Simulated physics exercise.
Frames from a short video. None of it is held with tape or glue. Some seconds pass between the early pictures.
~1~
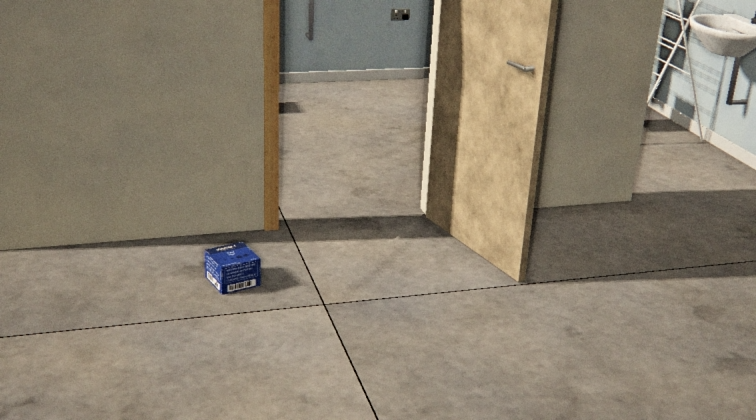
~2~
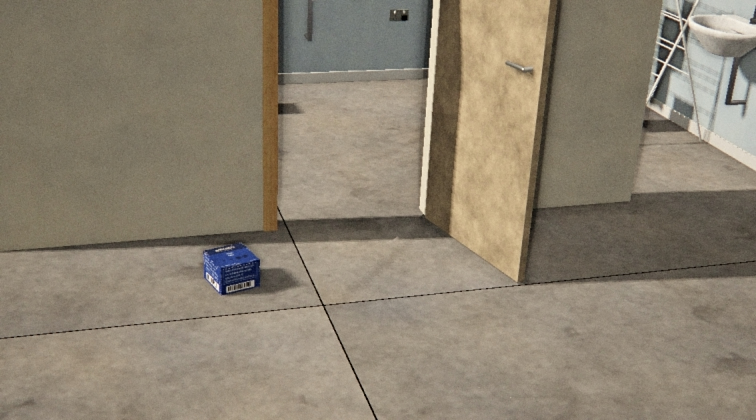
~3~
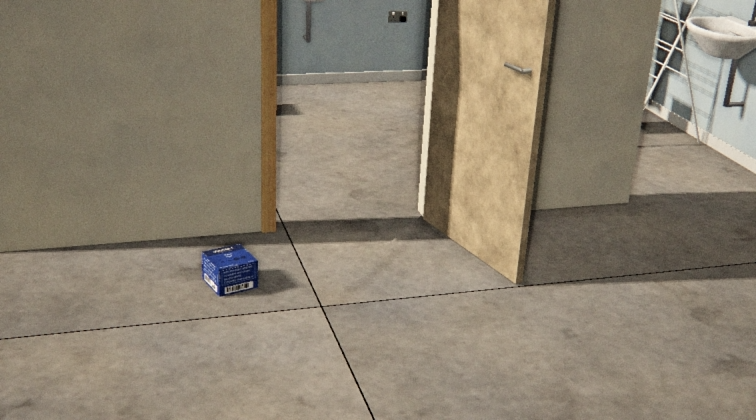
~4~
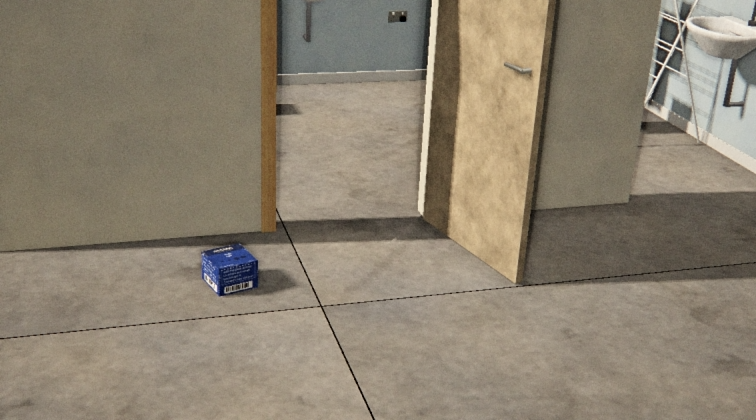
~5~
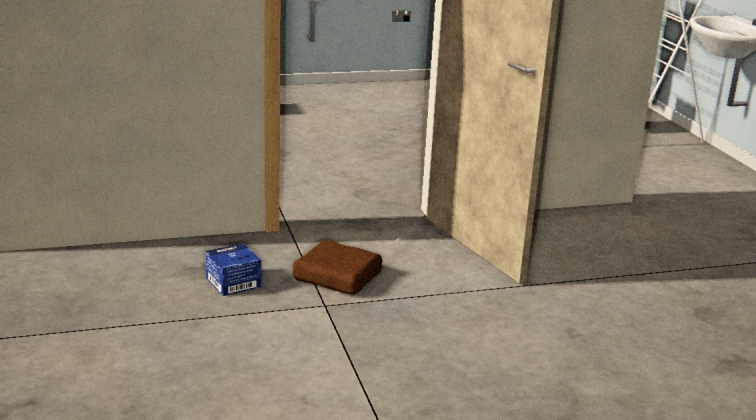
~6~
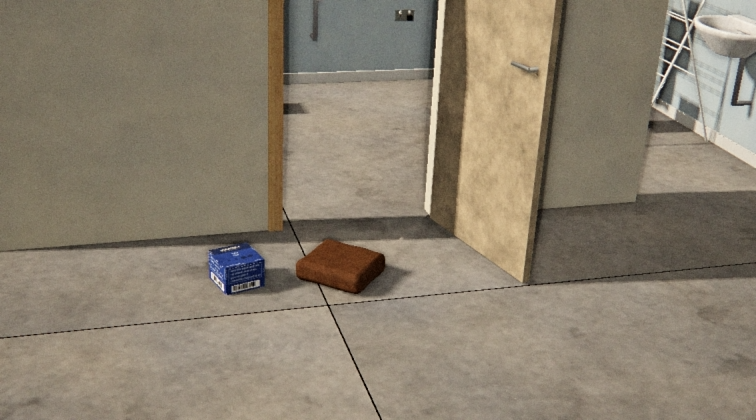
A brown cushion appears on the concrete floor to the right of a blue box, in front of a doorway, having been absent earlier; the box and the wide-open door stay still while the view shifts very slightly.
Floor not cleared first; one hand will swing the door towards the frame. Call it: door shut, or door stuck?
Door shut.
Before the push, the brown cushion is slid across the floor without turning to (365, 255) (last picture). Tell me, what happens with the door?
Next, the door gets stuck partway.
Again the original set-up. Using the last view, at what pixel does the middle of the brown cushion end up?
It finishes at around (273, 256).
Then, 0.60 s on from there, door 76° open.
Then, 1.00 s on from there, door 41° open; brown cushion shifted a little near (306, 263).
Then, 1.10 s on from there, door 32° open; brown cushion shifted about its own width near (286, 259); blue box shifted a little.
Then, 1.30 s on from there, door 14° open; brown cushion shifted about its own width near (273, 256); blue box shifted a little.
In the end, door 0° open; moved from the start, brown cushion; blue box unmoved. At the end, from the last picture's camera, brown cushion near (273, 256).
